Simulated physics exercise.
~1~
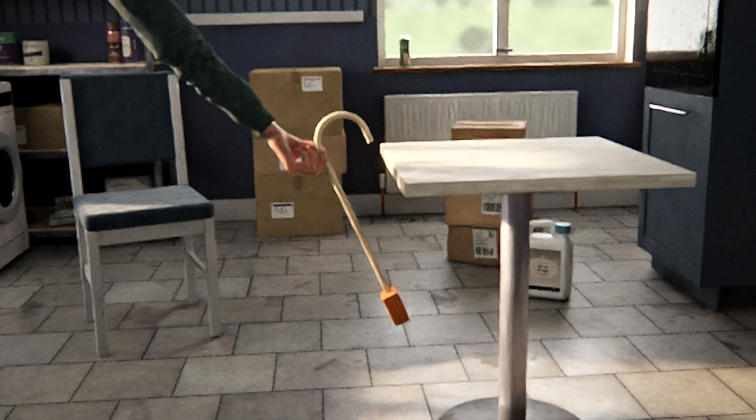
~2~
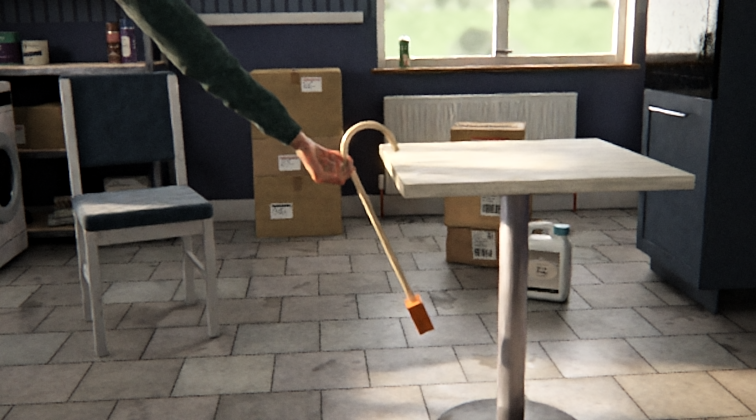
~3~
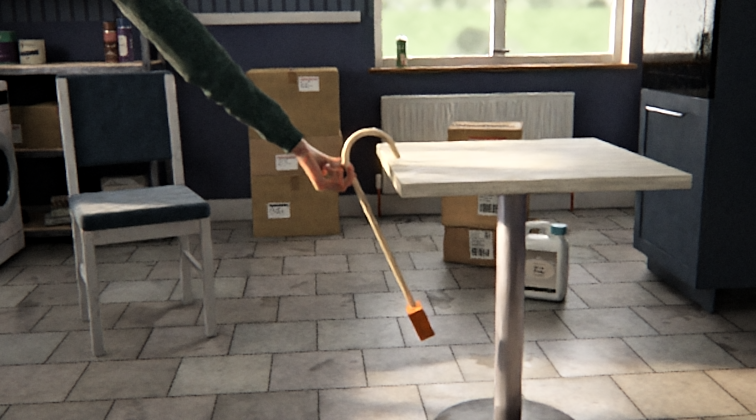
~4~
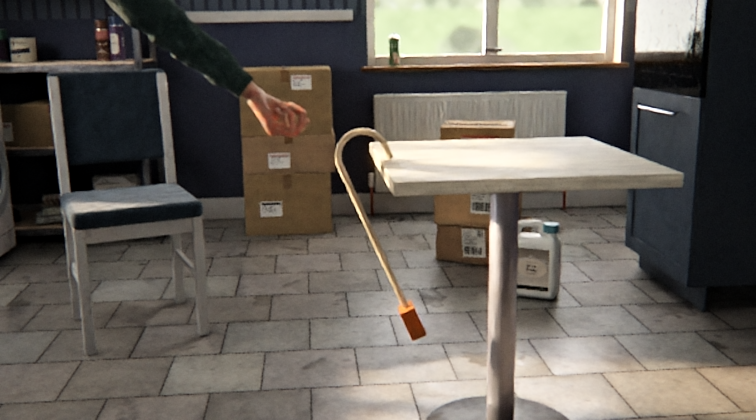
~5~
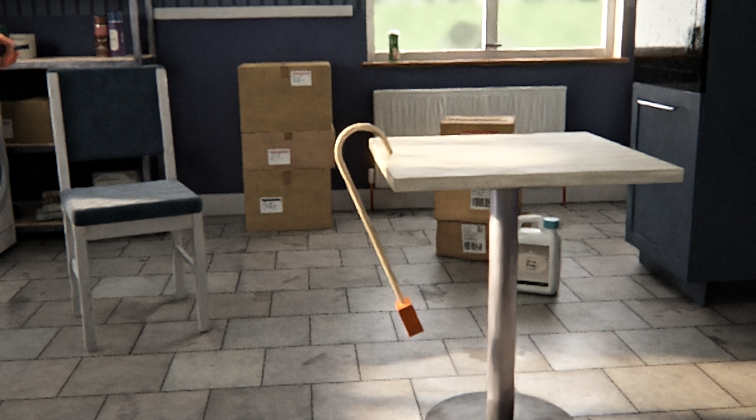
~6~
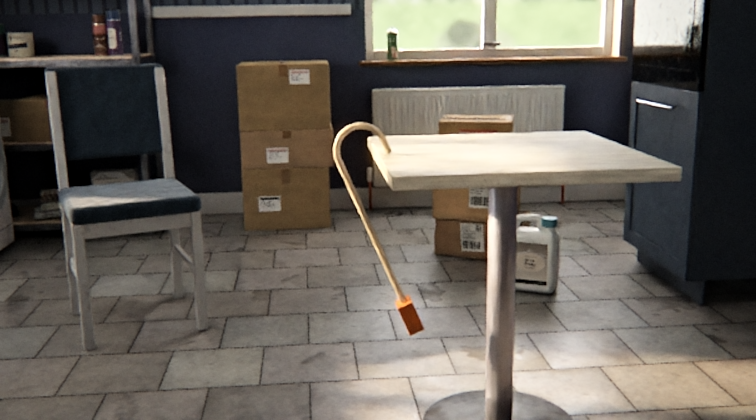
A pale cane-like stick with a curved handle and an orange block at its lower end is held by a hand in a dark green sleeve, in a kitchen seen from the front by a gently swaying camera. A pale table stands at right, a blue-seated chair at left, and cardboard boxes and a white jug sit behind. The hand moves the stick right and hooks its curve over the table's left edge. The fingers then open, and the arm draws back to the left and leaves. The stick stays hanging at a slant, its orange end above the tiled floor.
